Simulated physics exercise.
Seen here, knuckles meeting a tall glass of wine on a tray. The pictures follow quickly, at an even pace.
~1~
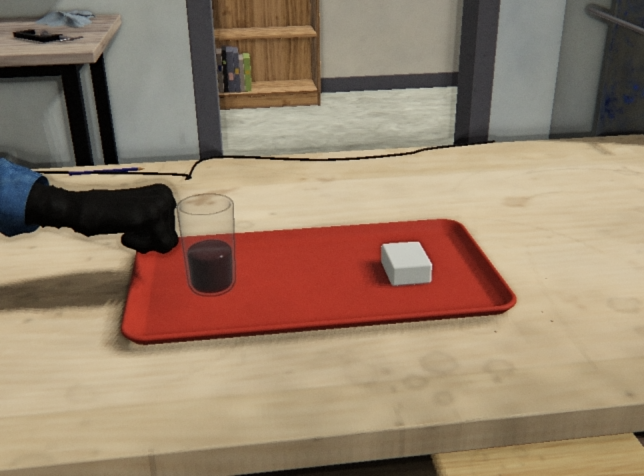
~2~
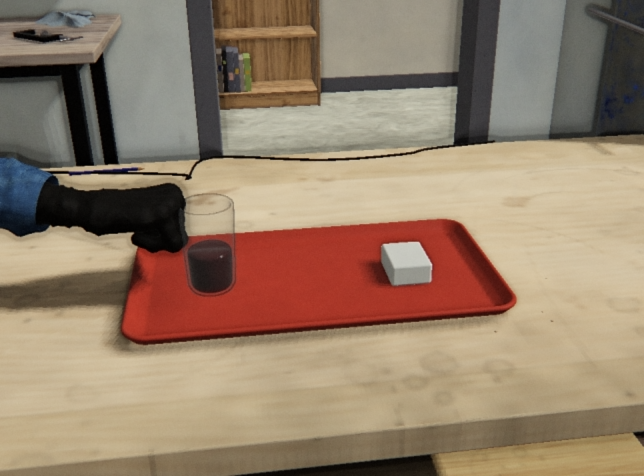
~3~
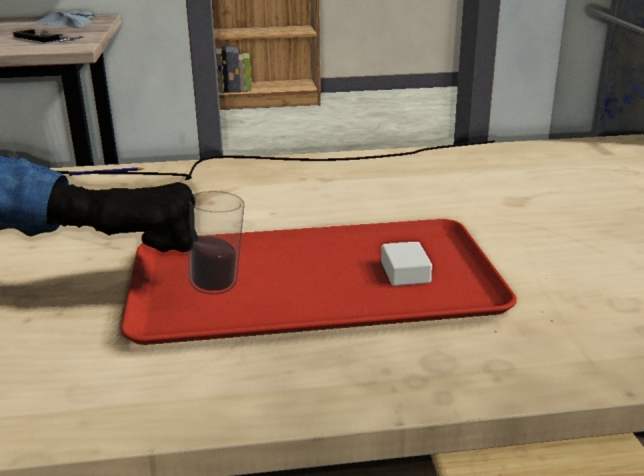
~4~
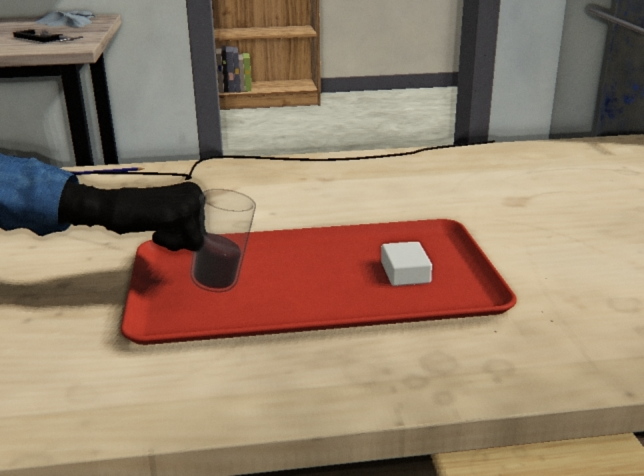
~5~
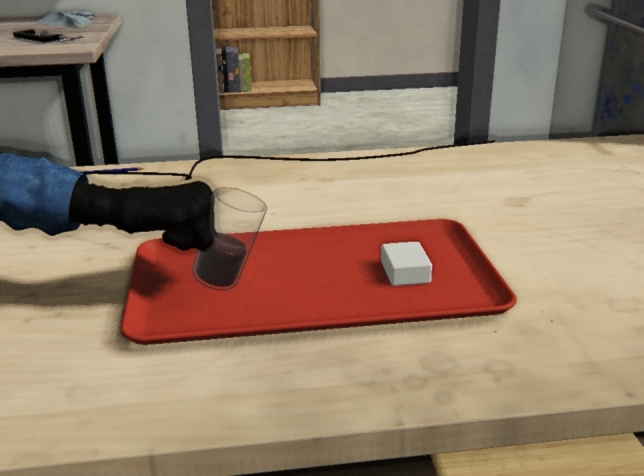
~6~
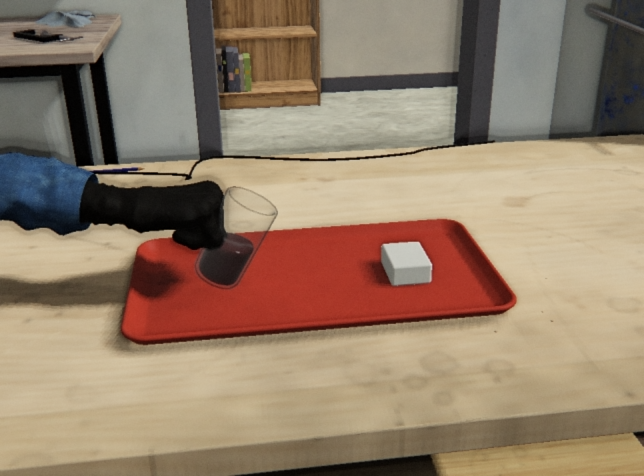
A black-gloved hand with a blue sleeve reaches in from the left over a pale wooden table, seen from slightly above in a room with shelves behind. A clear glass of dark wine stands near the left end of a red tray, with a white block to the right. The knuckles push the glass's upper part rightward, tilting it steadily further while the camera stays still.
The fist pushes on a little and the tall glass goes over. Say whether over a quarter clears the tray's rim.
In the end under a quarter gets off the tray.
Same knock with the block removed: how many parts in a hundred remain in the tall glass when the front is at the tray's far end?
About 45 per cent.
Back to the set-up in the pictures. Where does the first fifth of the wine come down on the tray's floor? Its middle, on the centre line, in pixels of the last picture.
Around (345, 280).
A moment on, the tall glass is falling and 100 per cent is in the glass, 0 on the tray and 0 above or beyond its rim.
Next, the tall glass lies on its side and 79 per cent is in the glass, 8 on the tray and 13 above or beyond its rim.
Then the tall glass lies on its side and 38 per cent is in the glass, 51 on the tray and 11 above or beyond its rim.
Later the tall glass lies on its side and 21 per cent is in the glass, 75 on the tray and 4 above or beyond its rim.
At rest 96 per cent is held by tray and glass, 4 is off the tray.
